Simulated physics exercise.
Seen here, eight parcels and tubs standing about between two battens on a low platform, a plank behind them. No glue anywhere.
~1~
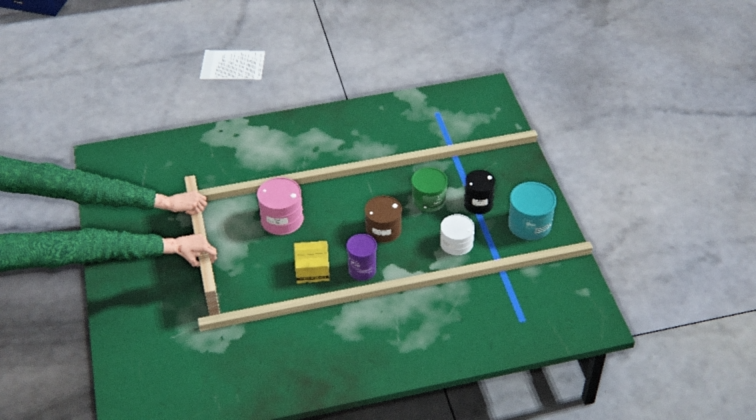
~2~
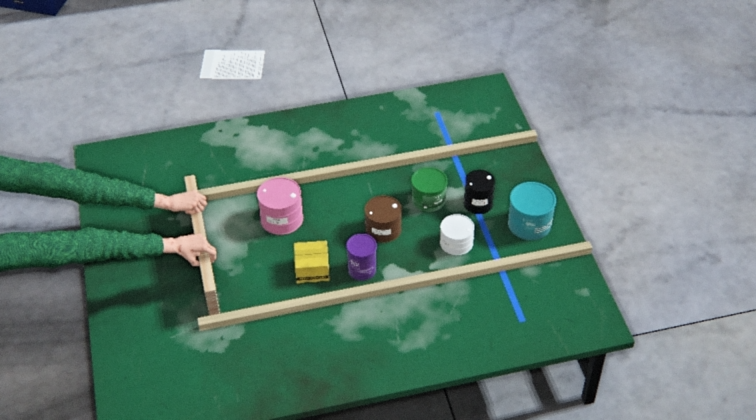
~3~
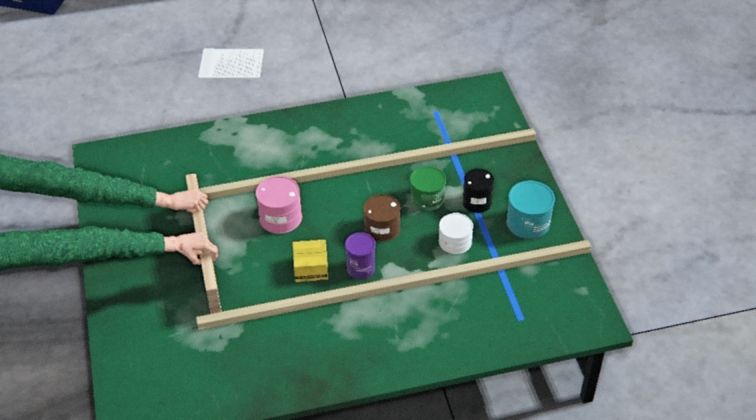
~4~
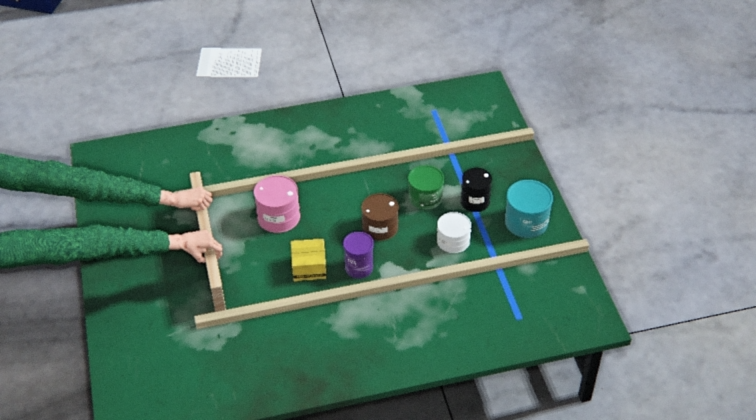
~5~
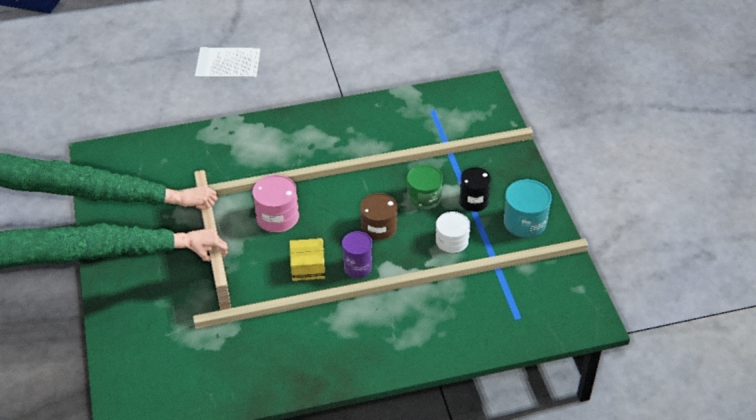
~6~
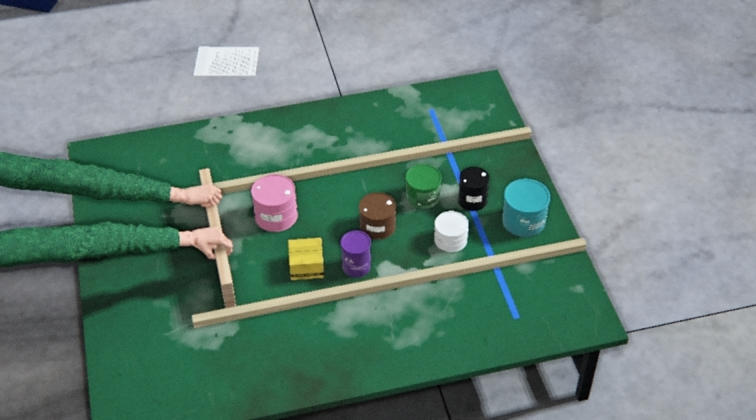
On a green platform, two green-sleeved arms held a plank at the left and eased it slightly right between two wooden strips, while the eight colourful tubs and parcels ahead of it stayed put.
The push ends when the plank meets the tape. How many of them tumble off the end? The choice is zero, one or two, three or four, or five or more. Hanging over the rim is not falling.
The number that fall off is zero.
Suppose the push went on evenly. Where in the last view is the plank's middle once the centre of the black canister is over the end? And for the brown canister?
Near (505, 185) and (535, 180).
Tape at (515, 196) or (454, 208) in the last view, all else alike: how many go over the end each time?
The counts: 4 and 0.
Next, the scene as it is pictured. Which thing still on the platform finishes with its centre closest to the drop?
The turquoise pail.
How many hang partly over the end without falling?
It comes to 1.
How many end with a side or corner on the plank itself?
That makes 3.
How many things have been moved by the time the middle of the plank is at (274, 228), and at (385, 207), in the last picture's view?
1 and 6.
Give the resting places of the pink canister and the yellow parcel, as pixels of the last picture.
First (478, 158), then (496, 221).
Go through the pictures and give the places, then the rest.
In the first picture, turquoise pail (531, 212); black canister (479, 192); white canister (457, 235); plank (202, 245); tape (476, 208).
In the second picture, black canister (479, 192); brown canister (383, 219).
In the third picture, white canister (456, 234); plank (203, 243).
In the fourth picture, turquoise pail (528, 209); yellow parcel (309, 260).
In the fifth picture, black canister (475, 190); pink canister (276, 204).
In the sixth picture, turquoise pail (525, 208); black canister (473, 189); white canister (451, 232); plank (217, 238); tape (470, 205).
Soon after, none off yet; turquoise pail at rest near (525, 208); black canister at rest near (473, 189); white canister at rest near (451, 232).
After that, none off yet; turquoise pail at rest near (525, 208); black canister at rest near (473, 189); white canister displaced a little near (461, 228).
In the end, the number that fall off is zero.
